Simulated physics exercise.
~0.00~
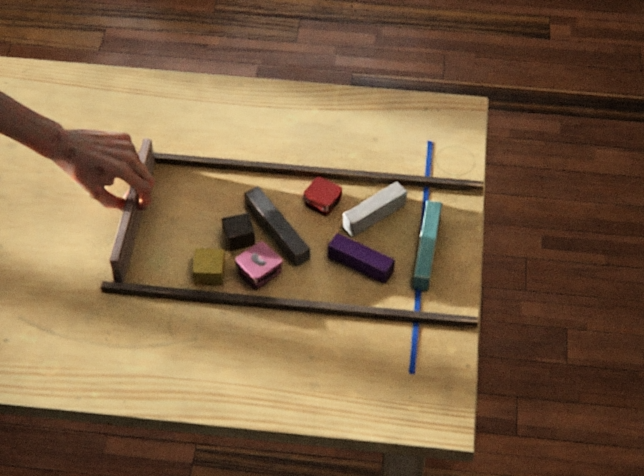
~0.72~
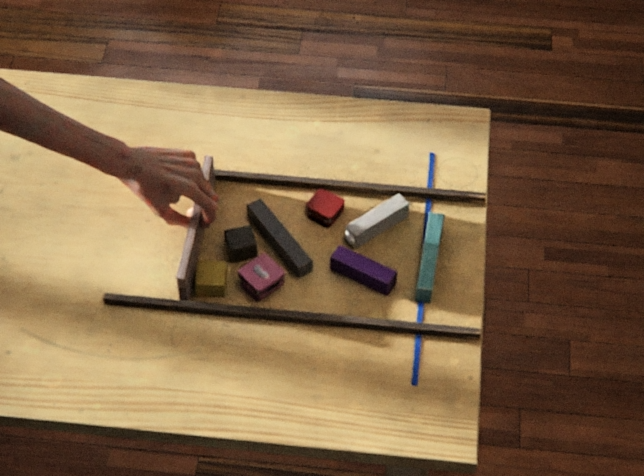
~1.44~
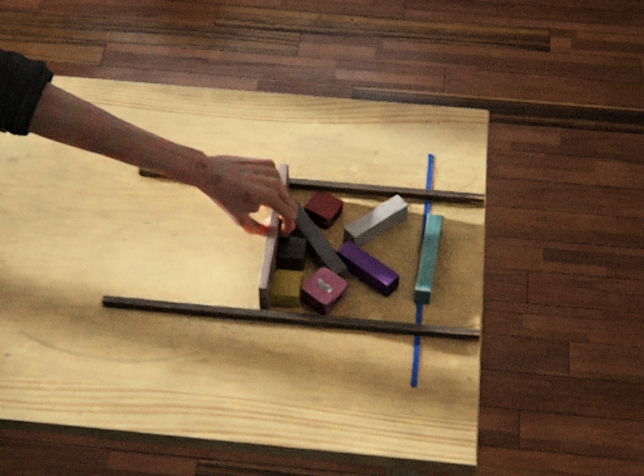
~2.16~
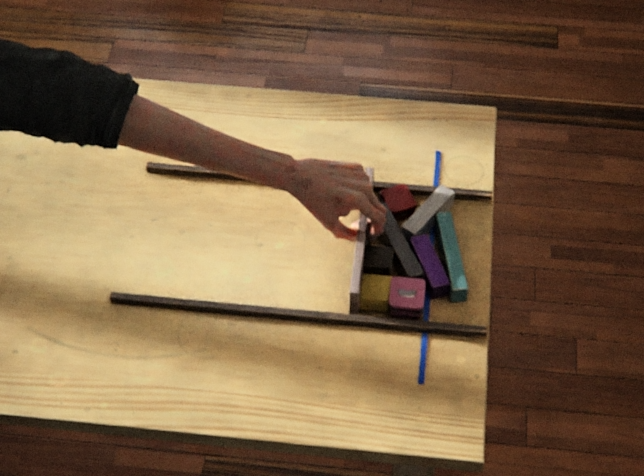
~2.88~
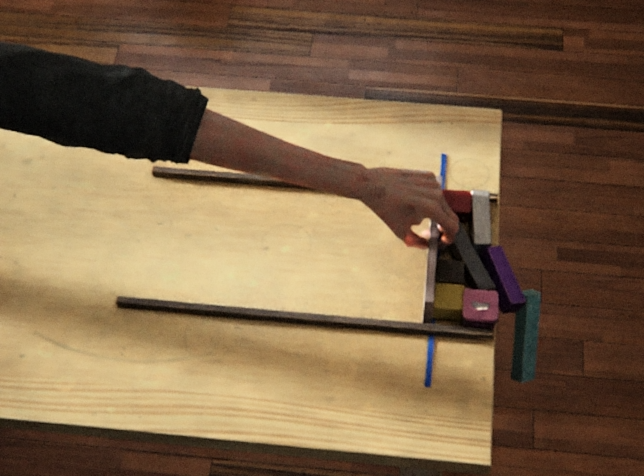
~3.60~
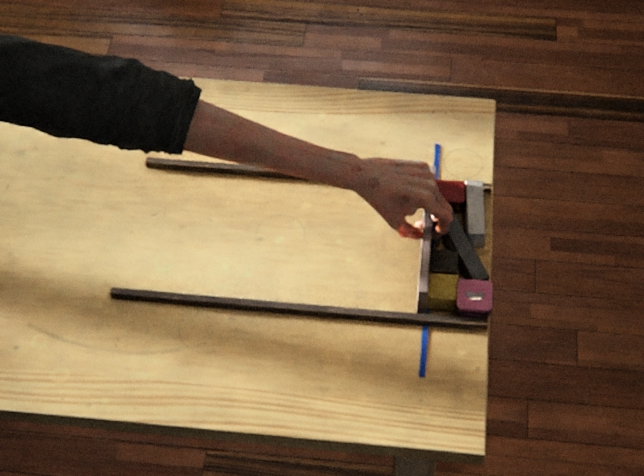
The footage shows a hand pushing an upright board rightward between two rails, gathering scattered coloured blocks and bars towards the table's edge. The board stops near the blue tape, the turquoise bar and purple stick having gone over the edge, while the other pieces stay crowded on the table.
